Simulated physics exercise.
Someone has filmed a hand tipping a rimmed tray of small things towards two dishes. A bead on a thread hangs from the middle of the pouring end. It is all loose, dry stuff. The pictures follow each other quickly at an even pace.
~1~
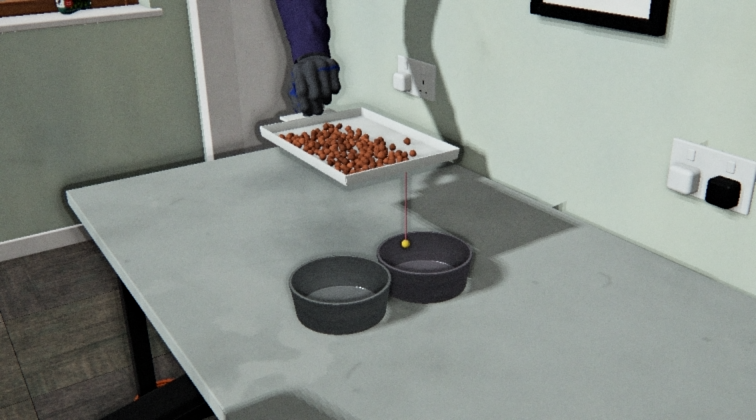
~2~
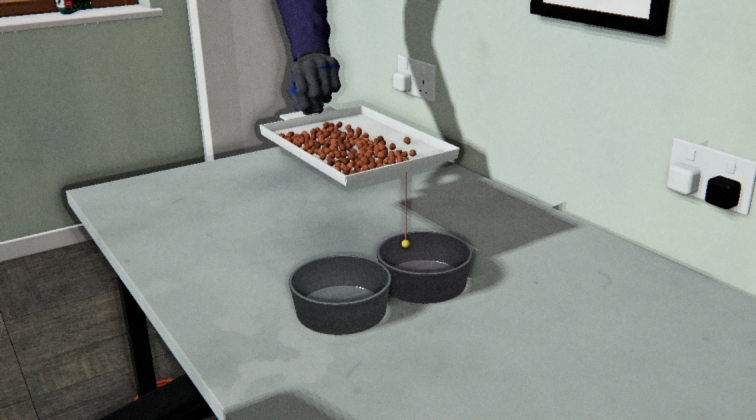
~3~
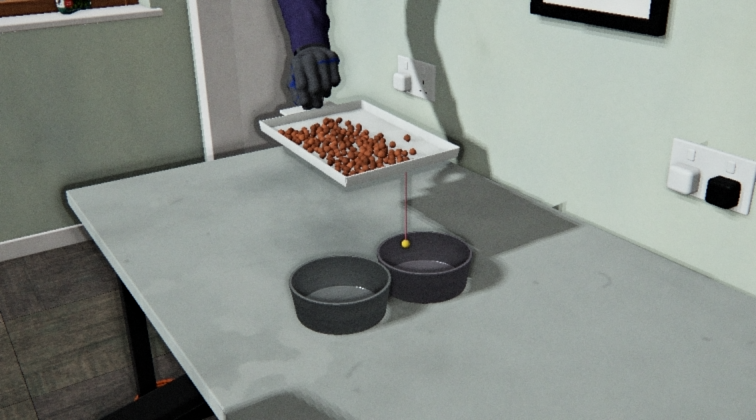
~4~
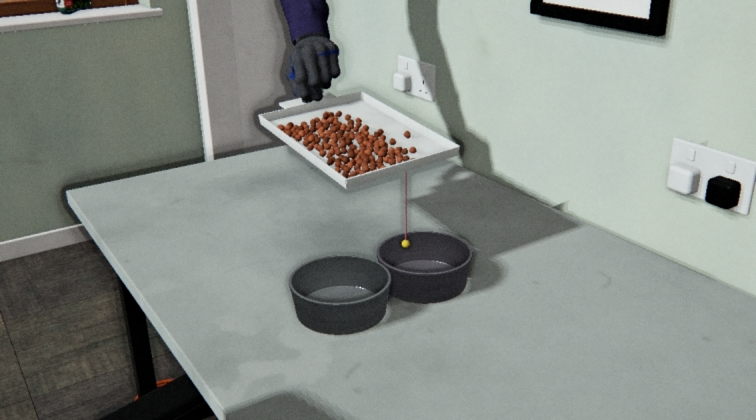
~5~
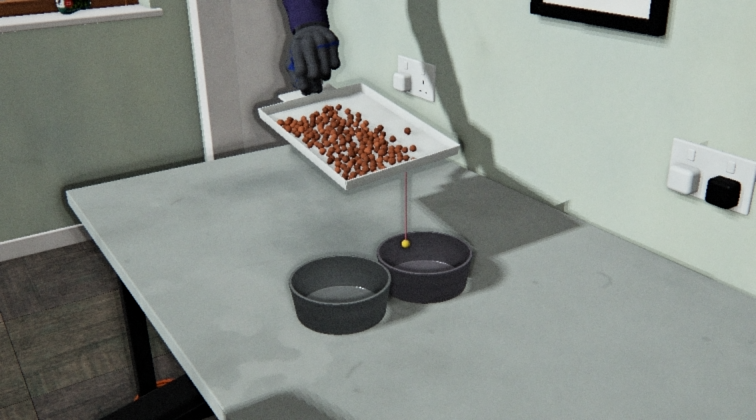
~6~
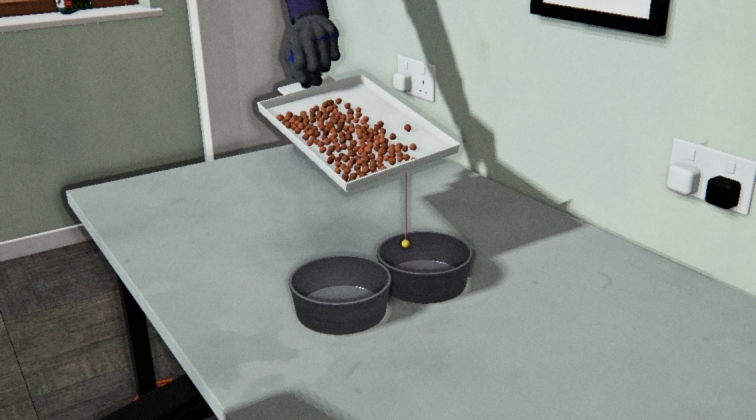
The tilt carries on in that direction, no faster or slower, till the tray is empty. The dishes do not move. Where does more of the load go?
Fuller: The left dish.
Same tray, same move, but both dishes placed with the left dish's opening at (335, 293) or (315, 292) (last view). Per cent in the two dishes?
Roughly 80 per cent, and 90 per cent.
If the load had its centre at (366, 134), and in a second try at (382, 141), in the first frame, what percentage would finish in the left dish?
Near 80 % and 60 %.
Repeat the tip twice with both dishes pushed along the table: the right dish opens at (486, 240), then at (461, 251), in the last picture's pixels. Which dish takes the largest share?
The first try: The dish on the left. The second: The left dish.
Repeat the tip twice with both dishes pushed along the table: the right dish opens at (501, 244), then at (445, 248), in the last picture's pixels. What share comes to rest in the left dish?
About 50 and 90 per cent.
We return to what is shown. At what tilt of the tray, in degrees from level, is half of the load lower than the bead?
At some 105 degrees.
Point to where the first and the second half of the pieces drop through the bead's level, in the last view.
At about (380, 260), then at (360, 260).
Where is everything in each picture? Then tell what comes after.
Corners of the pouring end near (346, 175) and (457, 148), level; middle of the load near (350, 149), clay pellets; left dish near (367, 313); right dish near (453, 282); bead on its thread near (406, 244), in the first frame.
Corners of the pouring end near (346, 175) and (457, 148), level; middle of the load near (350, 148), in the second frame.
Corners of the pouring end near (346, 177) and (457, 147), tipped barely, lowest at the left corner; middle of the load near (350, 146), in the third frame.
Corners of the pouring end near (346, 179) and (458, 146), tipped a little, lowest at the left corner; middle of the load near (350, 143), in the fourth frame.
Corners of the pouring end near (346, 180) and (458, 145), tipped a little, lowest at the left corner; middle of the load near (349, 140), in the fifth frame.
Corners of the pouring end near (347, 182) and (458, 144), tipped a little, lowest at the left corner; middle of the load near (349, 137); left dish near (367, 313); right dish near (453, 282), in the sixth frame.
Shortly afterwards, tray tipped steeply; all but a few on the tray; only a few in the air.
Next, tray tipped right over; all but a few on the tray; only a few in the left dish; only a few in the right dish; a little in the air.
Some moments later, tray tipped past a quarter turn; near two thirds in the left dish; a little in the right dish; near a quarter outside both.
In the end, tray tipped past a quarter turn; near two thirds in the left dish; a little in the right dish; near a quarter outside both.
